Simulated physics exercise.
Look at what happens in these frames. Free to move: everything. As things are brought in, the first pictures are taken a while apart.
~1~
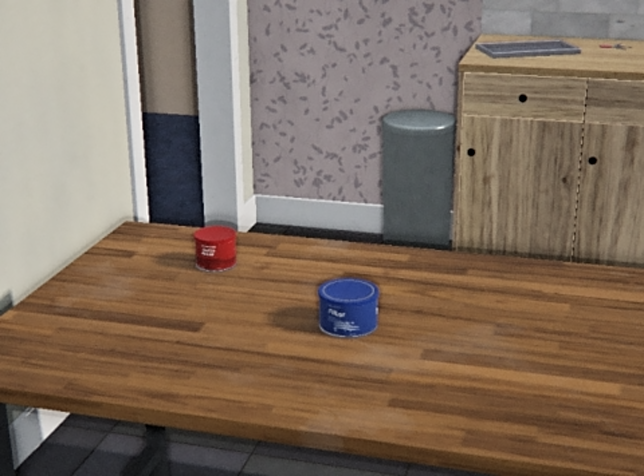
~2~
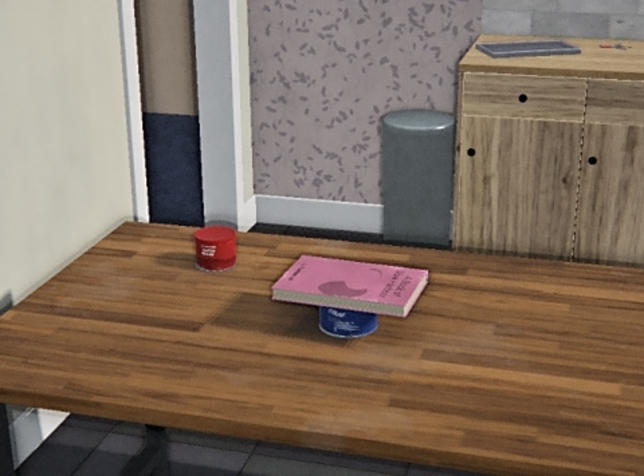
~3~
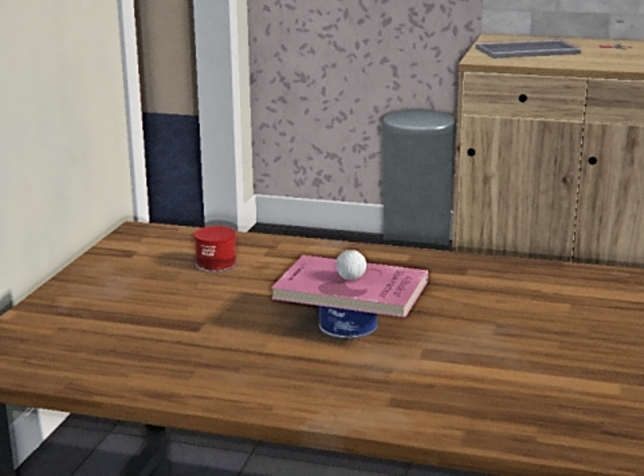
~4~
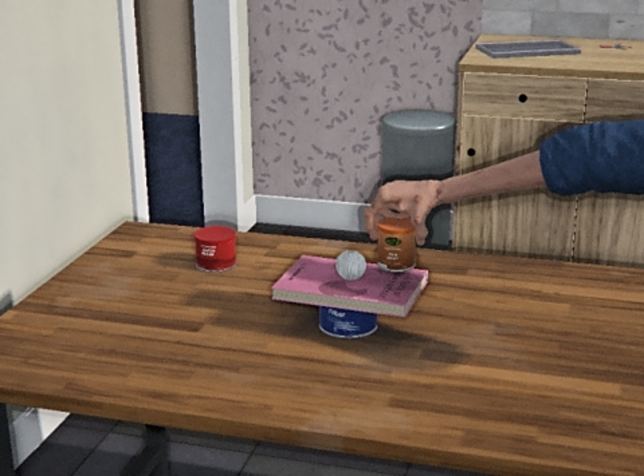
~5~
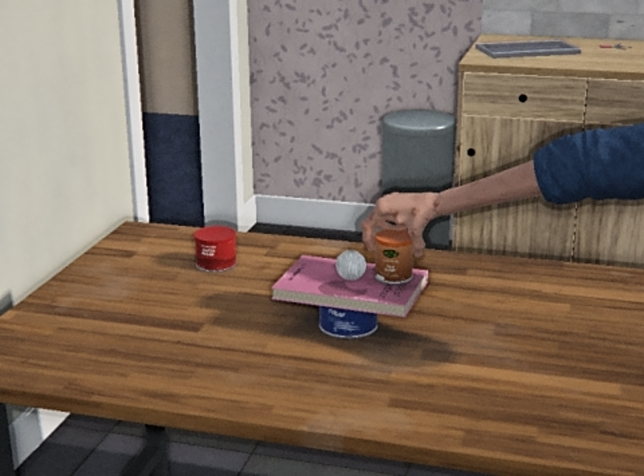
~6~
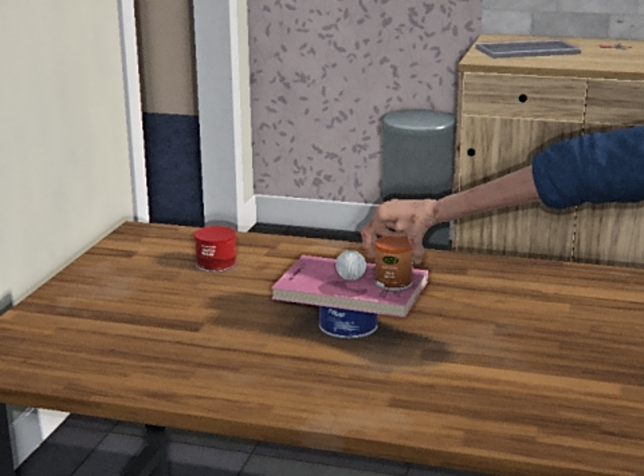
The video shows a blue tub near a red tub on a wooden table, then a pink book on the blue tub and a white ball on the book, before a hand lowers an orange tin onto the book's right side.
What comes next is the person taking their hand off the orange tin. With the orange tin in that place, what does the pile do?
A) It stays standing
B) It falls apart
A.
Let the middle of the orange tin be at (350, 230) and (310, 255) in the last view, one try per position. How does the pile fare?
Well, the first time it falls over, and the second time it stays steady.
Then, 0.30 s later than the last frame, all is still.
Then, 0.70 s later than the last frame, orange tin resting near (394, 264).
When it is over, all 5 as before. End places, in pixels of the last picture, orange tin near (394, 264). The pile keeps its balance.
